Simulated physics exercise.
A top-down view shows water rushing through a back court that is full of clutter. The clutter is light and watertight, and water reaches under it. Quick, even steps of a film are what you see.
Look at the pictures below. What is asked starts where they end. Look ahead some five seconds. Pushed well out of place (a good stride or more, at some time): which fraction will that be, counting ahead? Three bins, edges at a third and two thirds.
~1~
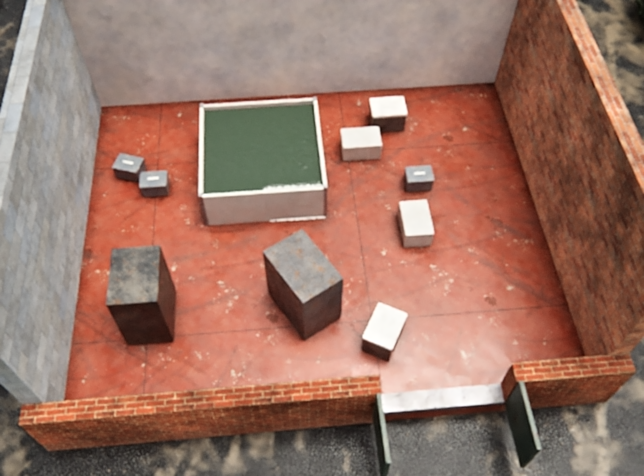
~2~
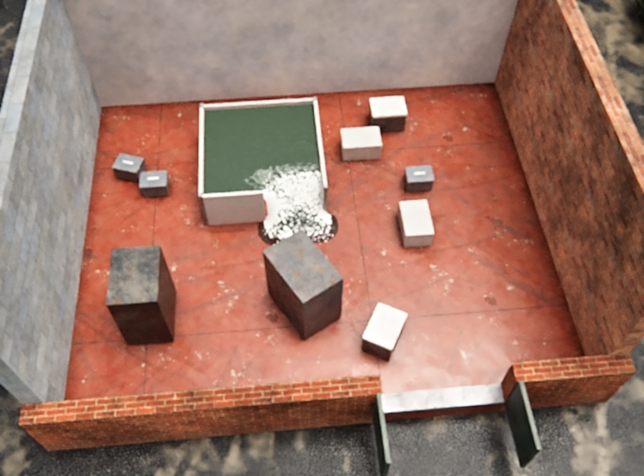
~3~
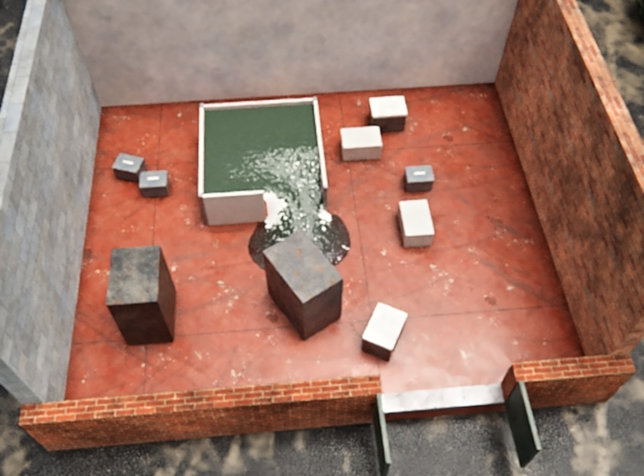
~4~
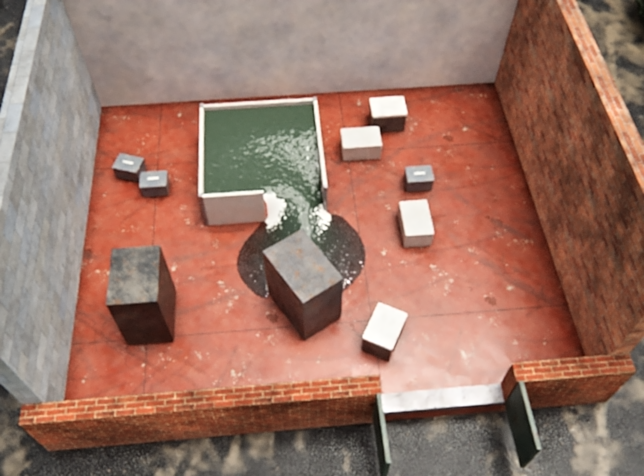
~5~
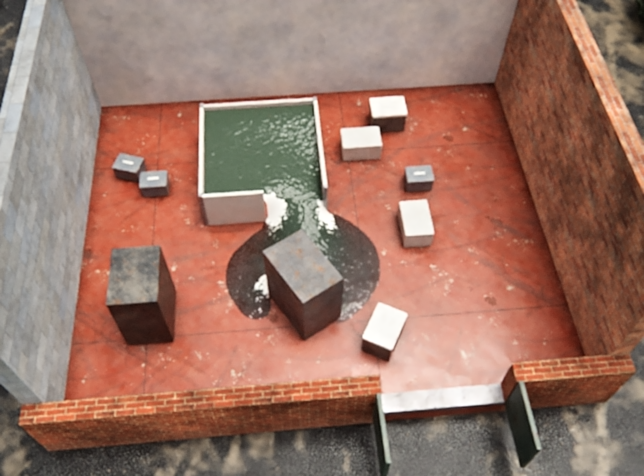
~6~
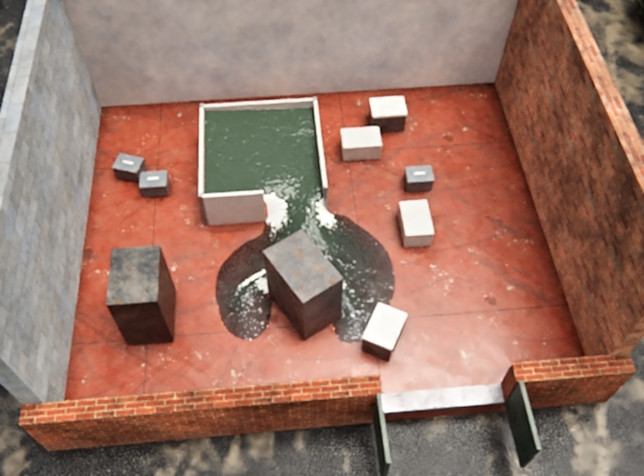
Bin: Under a third.
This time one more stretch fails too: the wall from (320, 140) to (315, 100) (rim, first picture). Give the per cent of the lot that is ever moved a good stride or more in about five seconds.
Estimate: Roughly 40 per cent.
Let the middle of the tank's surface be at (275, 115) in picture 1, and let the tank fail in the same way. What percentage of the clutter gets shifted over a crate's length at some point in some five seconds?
Around 10 in a hundred.
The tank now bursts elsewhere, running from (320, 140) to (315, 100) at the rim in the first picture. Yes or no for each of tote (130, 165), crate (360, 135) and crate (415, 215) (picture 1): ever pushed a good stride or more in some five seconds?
Object by object: Less than that, displaced that much, less than that.
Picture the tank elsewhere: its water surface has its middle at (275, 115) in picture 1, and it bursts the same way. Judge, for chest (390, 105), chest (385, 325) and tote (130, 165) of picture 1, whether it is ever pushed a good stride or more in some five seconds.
Well, the first one didn't get far, the second got driven a long way, and the third didn't get far.
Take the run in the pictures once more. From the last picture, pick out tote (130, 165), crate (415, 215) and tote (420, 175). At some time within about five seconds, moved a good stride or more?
In sequence: Fell short, fell short, fell short.
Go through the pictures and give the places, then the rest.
In the first frame, a tote at (153, 179) rests on the ground; a tote at (128, 163), on the bottom; 0 of 7 have shifted.
In the second frame, a tote at (153, 179), on the bottom; a tote at (128, 163) rests on the ground; 0 of 7 have shifted.
In the third frame, a tote at (153, 179), on the bottom; a tote at (128, 163), on the bottom; 0 of 7 have shifted.
In the fourth frame, a tote at (153, 179) rests on the ground; a tote at (128, 163) rests on the ground; 0 of 7 have shifted.
In the fifth frame, a tote at (153, 179), on the bottom; a tote at (128, 163), on the bottom; 0 of 7 have shifted.
In the sixth frame, a tote at (153, 179), on the bottom; a tote at (128, 163), on the bottom; 0 of 7 have shifted.
A moment on, 0 of 7 are well off their spots; 0 afloat.
Next, 1 of 7 are well off their spots; 0 afloat.
Later, 1 of 7 are well off their spots; 0 afloat.
In the end, 1 of 7 are well off their spots, and 1 have been at some point; 0 afloat.
